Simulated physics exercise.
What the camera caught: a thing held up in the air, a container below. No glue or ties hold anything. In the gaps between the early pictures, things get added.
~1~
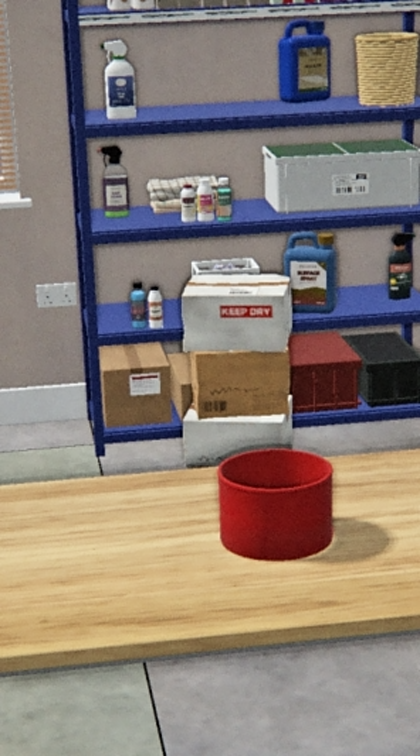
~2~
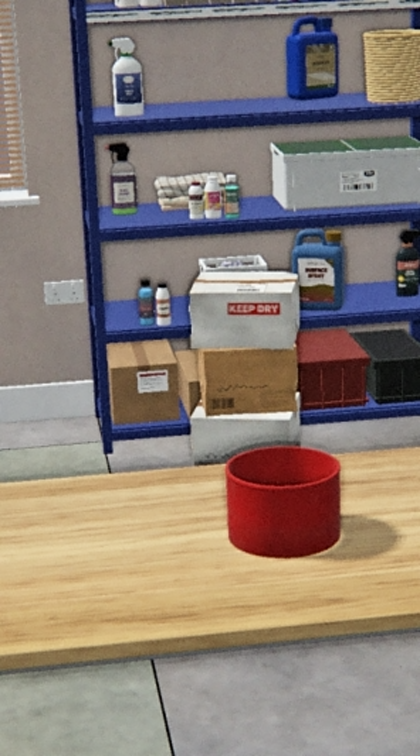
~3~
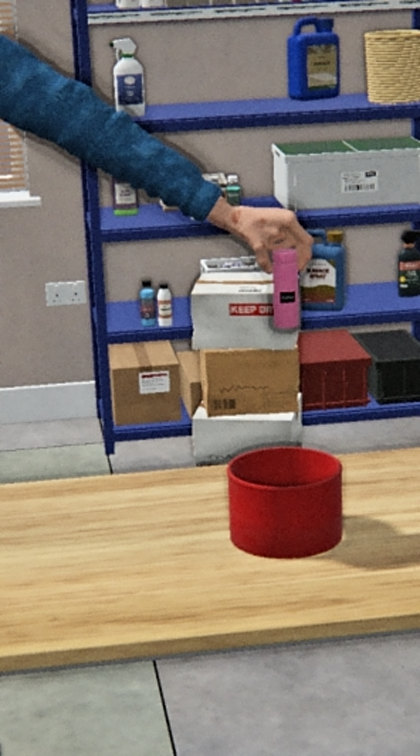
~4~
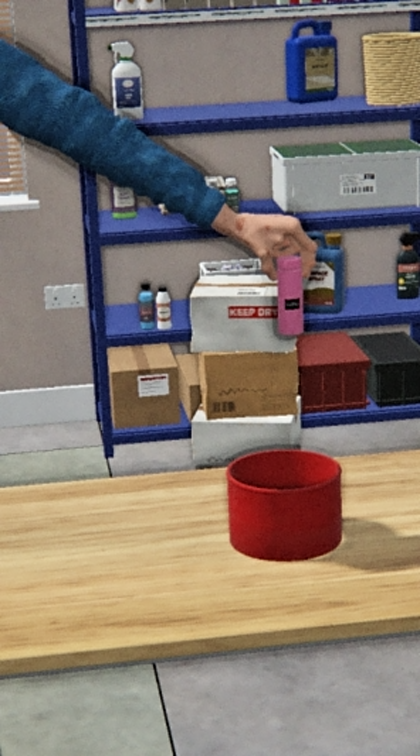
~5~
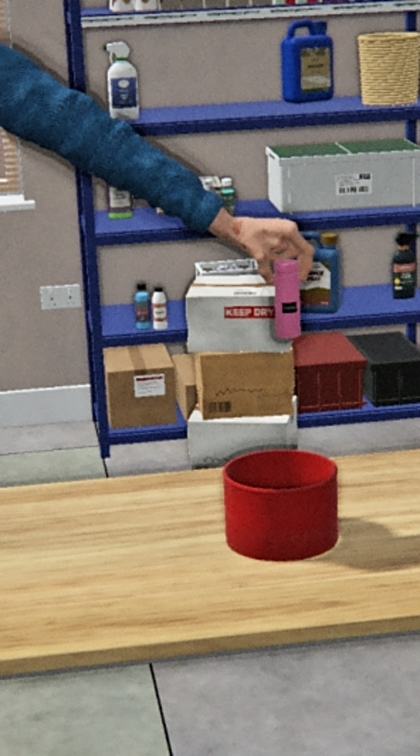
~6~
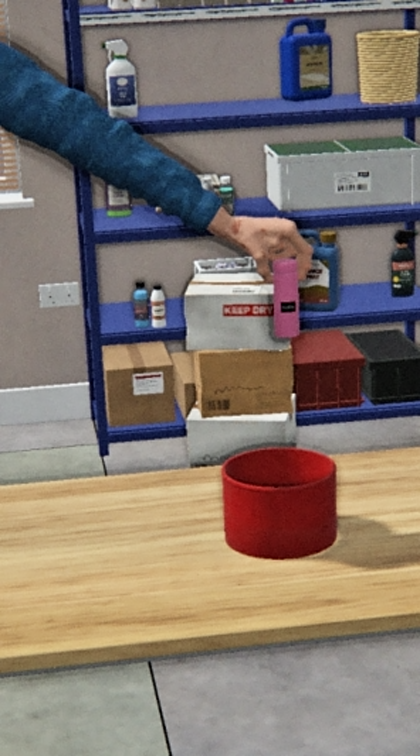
A pink shaker, held by a hand in a blue sleeve reaching in from the left, appeared above a red bin on a wooden table and stayed there, barely moving, with shelves behind.
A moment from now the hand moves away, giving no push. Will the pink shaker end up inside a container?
I expect it will go in once it is let go.
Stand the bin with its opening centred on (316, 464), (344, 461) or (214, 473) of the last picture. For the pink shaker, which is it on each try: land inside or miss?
Try by try, the pink shaker falls in, does not go in, does not go in.
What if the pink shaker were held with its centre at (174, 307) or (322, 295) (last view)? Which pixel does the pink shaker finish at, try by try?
About (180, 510) and (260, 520).
Then, 0.16 s later than the last frame, pink shaker shifted well along near (287, 339).
Then, 0.24 s later than the last frame, pink shaker dropping near (289, 409).
Then, 0.30 s later than the last frame, pink shaker dropping near (291, 482).
When it is over, the pink shaker is caught, near (291, 498).
